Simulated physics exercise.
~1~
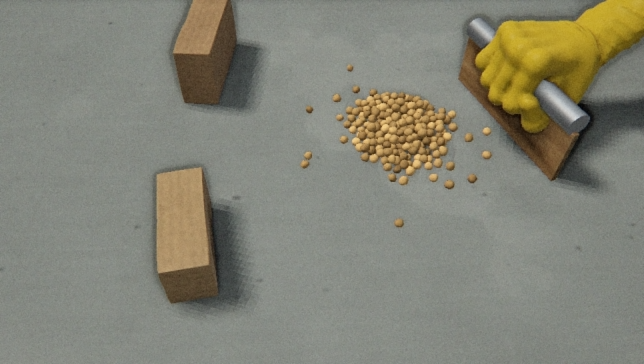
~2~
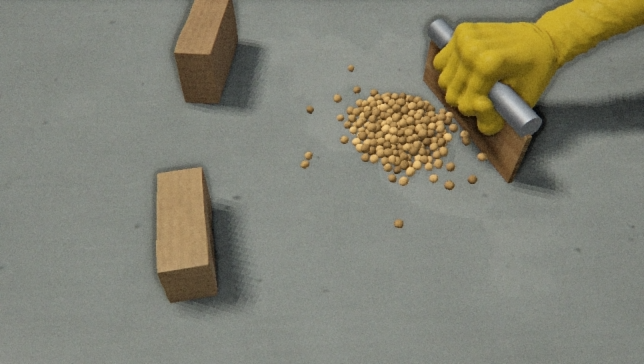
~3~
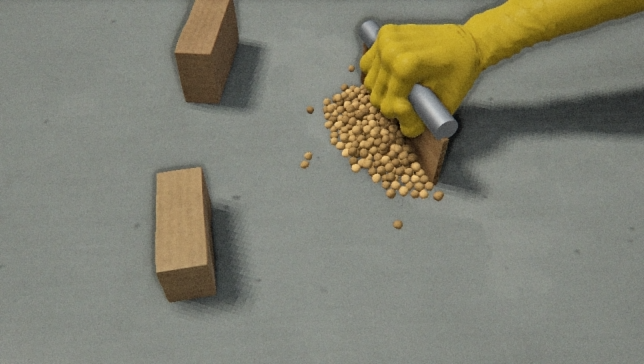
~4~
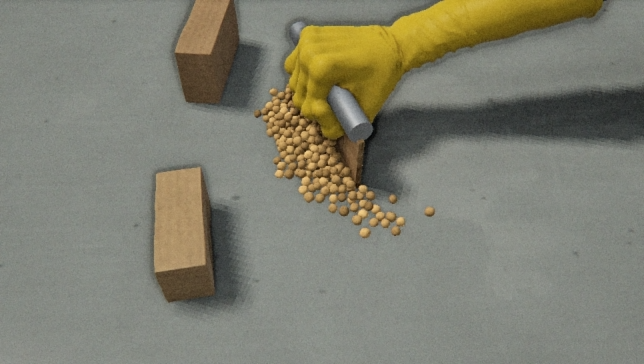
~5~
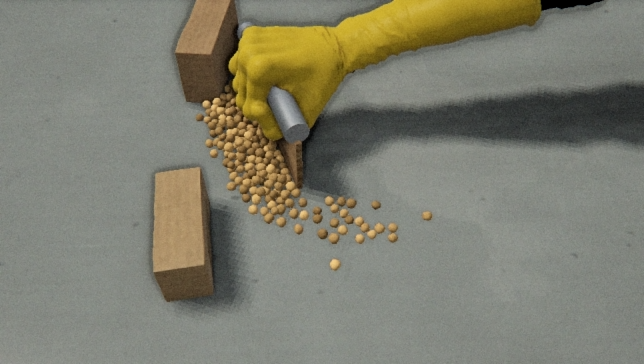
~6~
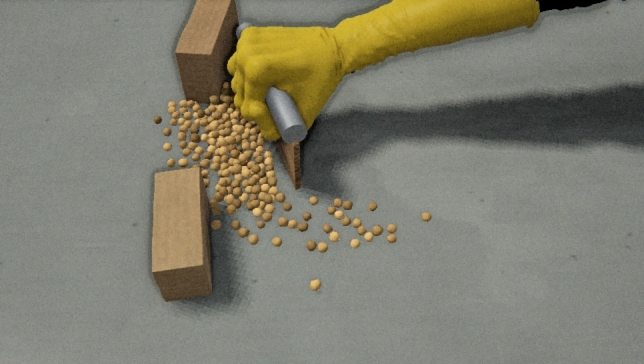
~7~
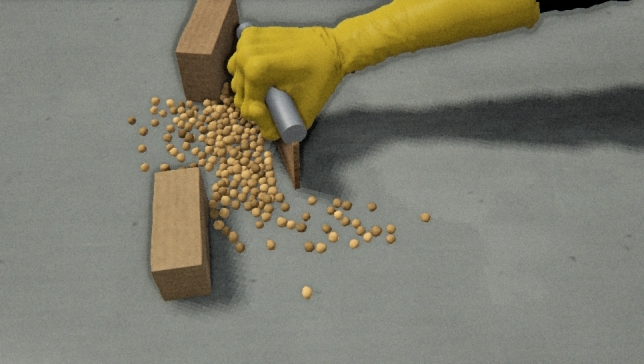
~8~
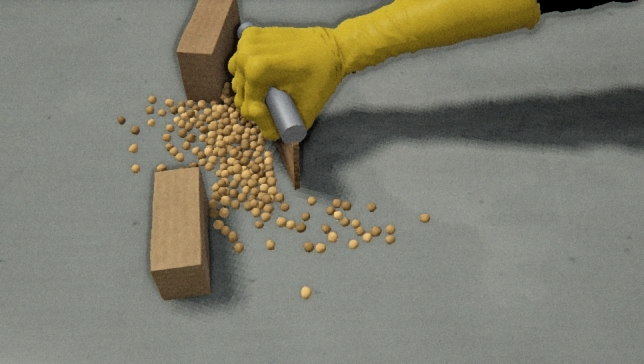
On a flat grey surface, a loose pile of dried chickpeas lies between two wooden blocks on the left and a yellow-gloved hand on the right. The hand grips a scraper with a metal handle and pushes it leftwards into the pile. The chickpeas bunch up and slide ahead of the blade towards the blocks, while some trail off its near end. The scraper stops beside the far block, and the chickpeas spread a little further into the opening. At the end, some sit in or just beyond the gap, but most remain heaped before it.
